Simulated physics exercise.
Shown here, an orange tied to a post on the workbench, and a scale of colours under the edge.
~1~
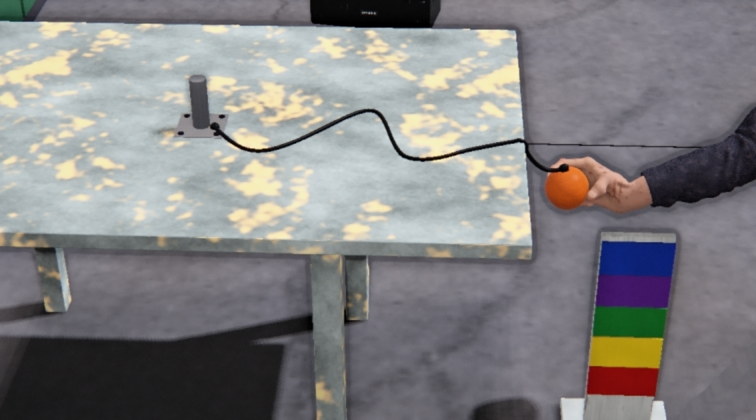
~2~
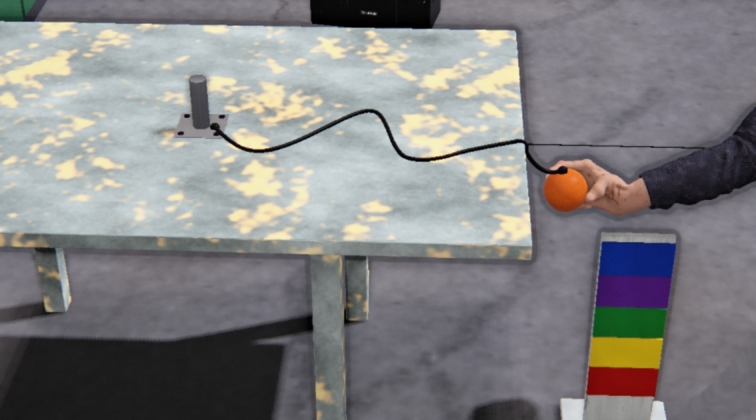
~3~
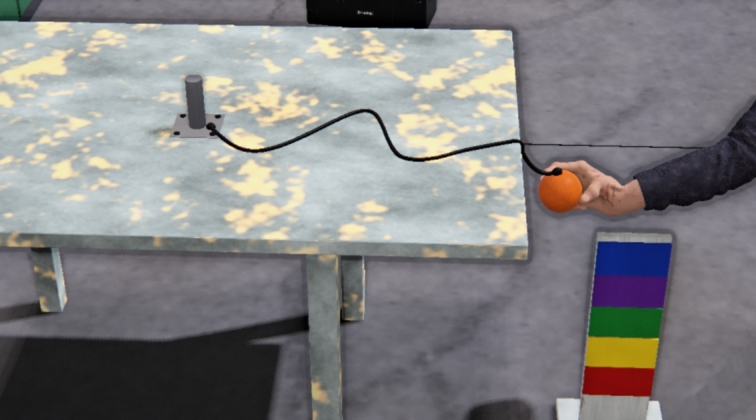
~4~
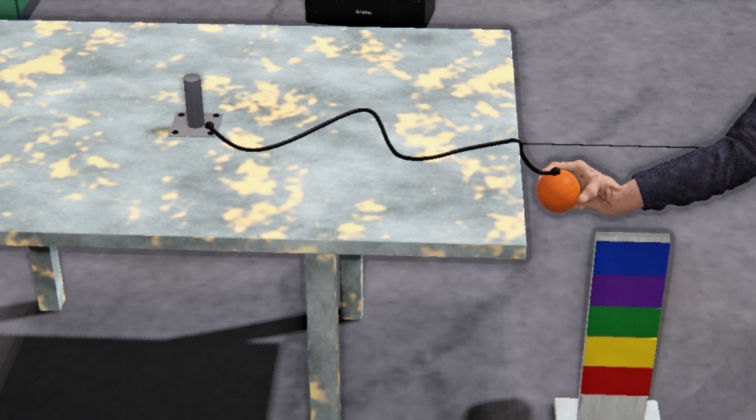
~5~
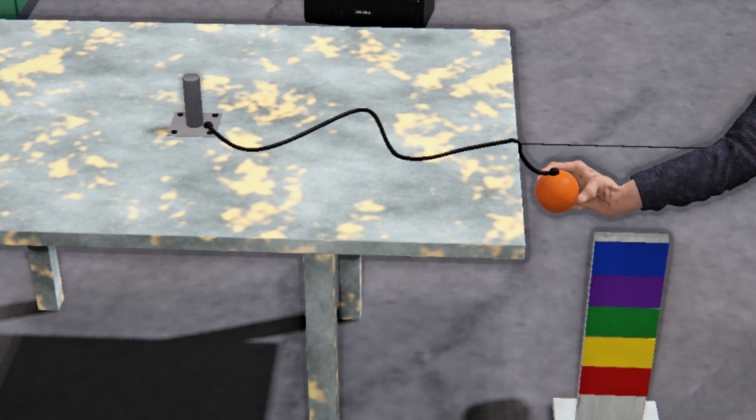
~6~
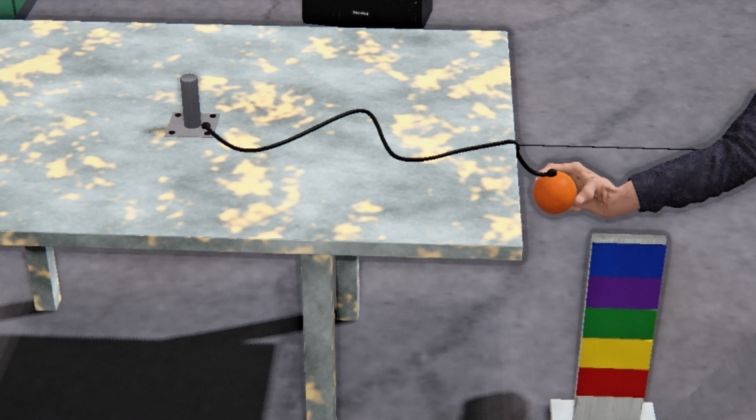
We see a hand holding an orange, tied by a dark cord to a post on a speckled workbench, just beyond its right edge above a striped colour scale; everything stays nearly still as the view shifts very slightly.
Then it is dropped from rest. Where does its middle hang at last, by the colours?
The lead holds its middle at green.
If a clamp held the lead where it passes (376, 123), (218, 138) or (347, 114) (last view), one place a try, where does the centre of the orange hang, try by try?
Try by try, around (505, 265), (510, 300) and (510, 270).
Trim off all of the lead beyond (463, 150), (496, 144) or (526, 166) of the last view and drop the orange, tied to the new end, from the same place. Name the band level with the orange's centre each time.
One after the other, no band; blue; purple.
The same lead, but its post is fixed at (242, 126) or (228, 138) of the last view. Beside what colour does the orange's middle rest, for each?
Taking them in turn: Yellow; yellow.
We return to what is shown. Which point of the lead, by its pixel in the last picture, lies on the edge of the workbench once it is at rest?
The one at (395, 157).
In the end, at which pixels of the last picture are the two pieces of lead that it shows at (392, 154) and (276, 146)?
About (508, 137), and the other about (304, 129).
Soon after, orange near (504, 305); level with green.
After that, orange near (511, 311); level with green.
In the end, orange near (506, 312); level with green. At green.
